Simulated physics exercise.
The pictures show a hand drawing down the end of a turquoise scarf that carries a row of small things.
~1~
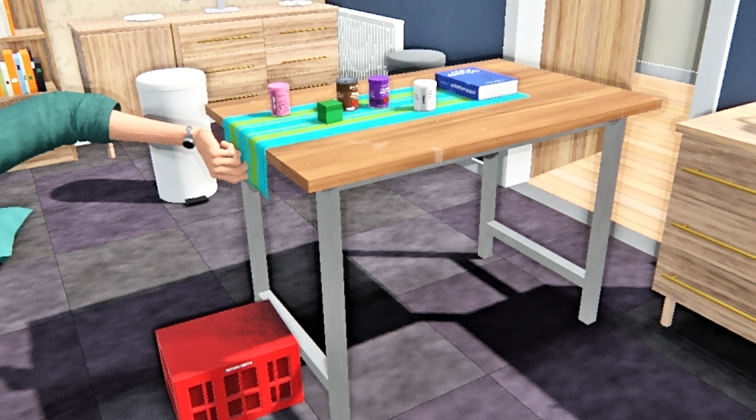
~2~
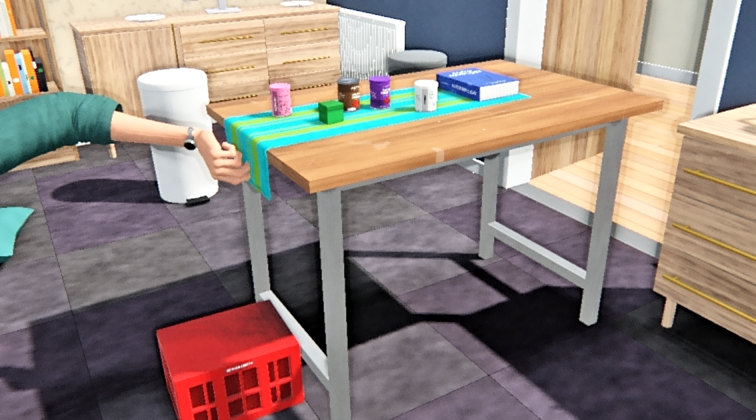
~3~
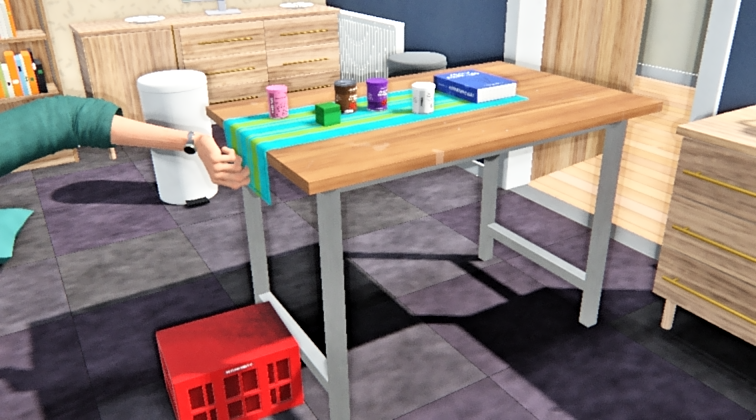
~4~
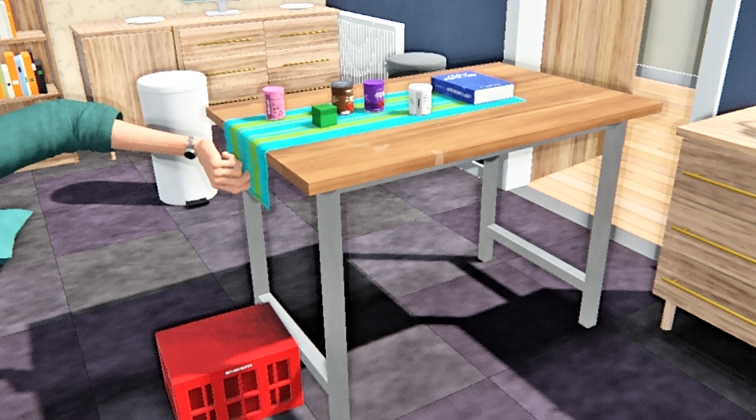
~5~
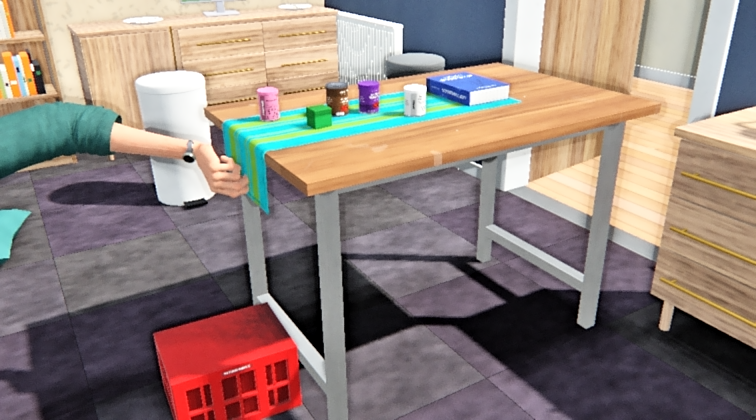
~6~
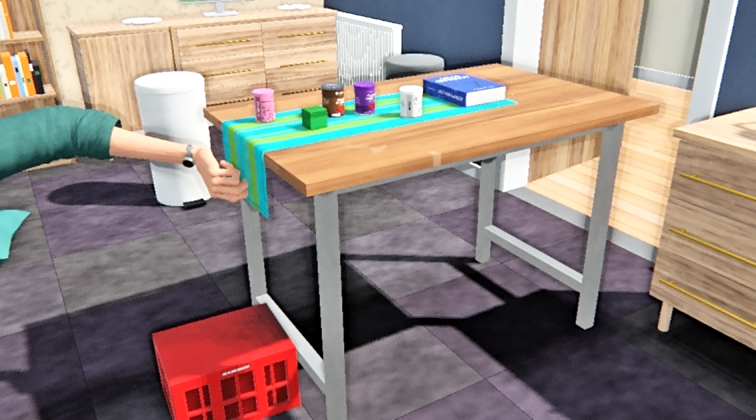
Turquoise striped scarf sliding slowly left along a wooden table as a hand draws its end down, carrying cans and a book.
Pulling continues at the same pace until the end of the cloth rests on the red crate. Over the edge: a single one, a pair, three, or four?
Four.
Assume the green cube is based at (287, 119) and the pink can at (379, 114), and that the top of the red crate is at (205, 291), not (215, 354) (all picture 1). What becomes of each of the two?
Green cube is gone, pink can stays.
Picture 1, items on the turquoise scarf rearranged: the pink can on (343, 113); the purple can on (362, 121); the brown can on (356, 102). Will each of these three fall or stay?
Note: Pink can lost; purple can lost; brown can lost.
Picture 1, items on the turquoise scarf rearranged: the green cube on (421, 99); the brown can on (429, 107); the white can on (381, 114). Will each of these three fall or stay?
Green cube kept, brown can kept, white can dropped.
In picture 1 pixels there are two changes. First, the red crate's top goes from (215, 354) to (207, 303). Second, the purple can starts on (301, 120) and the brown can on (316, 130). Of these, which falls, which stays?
The purple can is lost, the brown can is lost.
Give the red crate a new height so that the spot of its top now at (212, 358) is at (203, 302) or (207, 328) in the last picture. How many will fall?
2 and 3.
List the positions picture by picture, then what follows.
In the first picture, hem (269, 200); pink can (278, 85); green cube (329, 102); brown can (347, 80); purple can (379, 78); white can (425, 82); top of the crate (215, 354).
In the second picture, hem (271, 200); pink can (280, 86).
In the third picture, hem (271, 205); green cube (327, 105).
In the fourth picture, hem (269, 210); brown can (342, 83); top of the crate (214, 357).
In the fifth picture, hem (269, 214); purple can (369, 83).
In the sixth picture, hem (269, 219); pink can (263, 91); green cube (314, 109); brown can (332, 85); purple can (365, 84); white can (411, 89).
Early on, hem near (251, 262); pink can and green cube gone.
Midway, hem on the crate; pink can, green cube, brown can and purple can gone.
Finally, hem on the crate; pink can, green cube, brown can and purple can gone. The answer is four.
